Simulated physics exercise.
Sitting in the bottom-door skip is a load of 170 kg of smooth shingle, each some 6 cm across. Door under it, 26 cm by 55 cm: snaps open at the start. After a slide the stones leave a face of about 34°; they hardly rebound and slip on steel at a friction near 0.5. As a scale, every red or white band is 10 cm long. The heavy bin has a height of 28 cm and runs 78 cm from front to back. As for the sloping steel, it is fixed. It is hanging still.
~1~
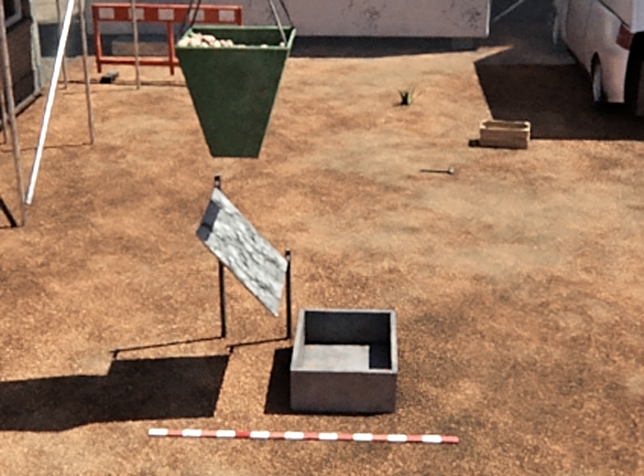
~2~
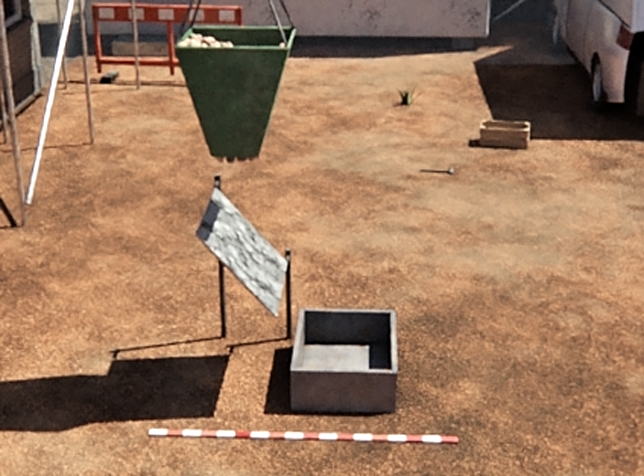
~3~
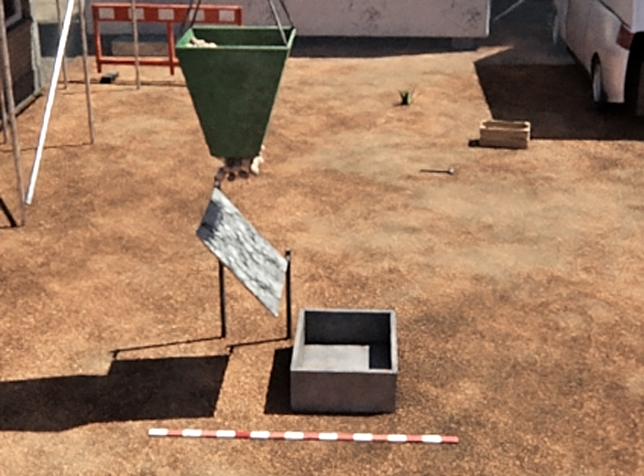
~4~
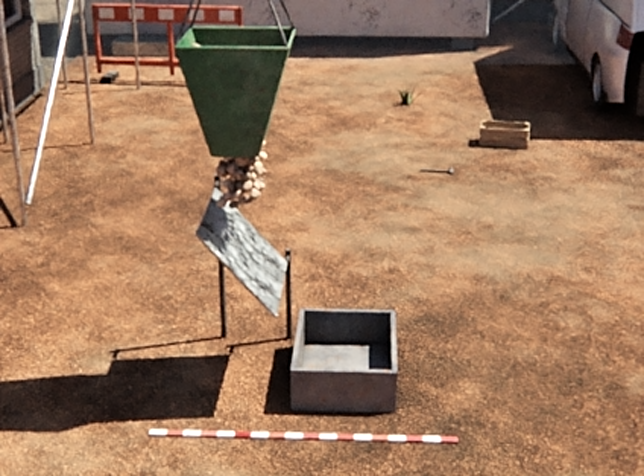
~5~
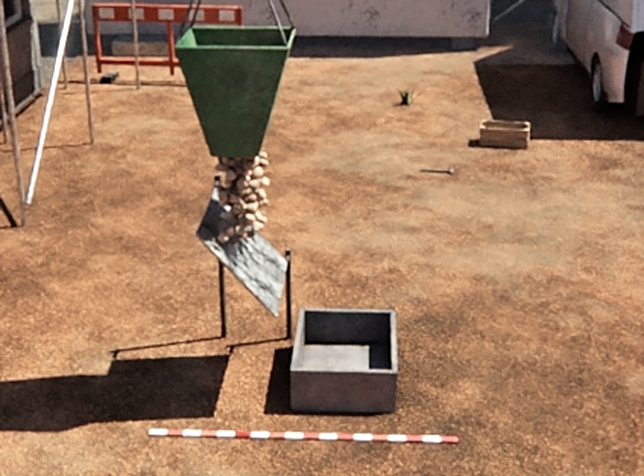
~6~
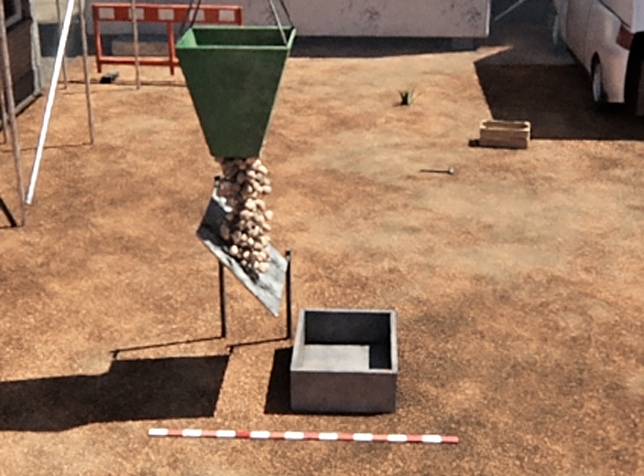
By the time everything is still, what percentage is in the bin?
About 84 per cent is there.
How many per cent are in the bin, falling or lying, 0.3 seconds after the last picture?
Share: Around 25 %.
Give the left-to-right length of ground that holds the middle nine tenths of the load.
Around 70 centimetres.
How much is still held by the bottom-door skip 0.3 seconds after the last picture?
Still inside: Roughly 20 percent.
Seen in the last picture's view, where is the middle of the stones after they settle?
Centre position approx (353, 359).
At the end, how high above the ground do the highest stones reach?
They end up some 32 centimetres high.
Then, 0.3 s after the last picture, 20 % in the bottom-door skip, 27 % on the steel, 26 % falling or lying left of the bin, 24 % falling or lying in the bin, 3 % falling or lying beside or right of the bin; the stones farthest right are at (384, 357).
Then, 0.7 s after the last picture, 0 % in the bottom-door skip, 13 % on the steel, 8 % falling or lying left of the bin, 67 % falling or lying in the bin, 12 % falling or lying beside or right of the bin; the stones farthest right are at (427, 358).
Then, 1.3 s after the last picture, 0 % in the bottom-door skip, 84 % falling or lying in the bin, 16 % falling or lying beside or right of the bin; the stones farthest right are at (521, 325).
Then, 2.2 s after the last picture, 0 % in the bottom-door skip, 84 % falling or lying in the bin, 16 % falling or lying beside or right of the bin; the stones farthest right are at (546, 323).
Then, 4.1 s after the last picture, 0 % in the bottom-door skip, 84 % in the bin, 16 % beside or right of the bin; the stones farthest right are at (546, 323).
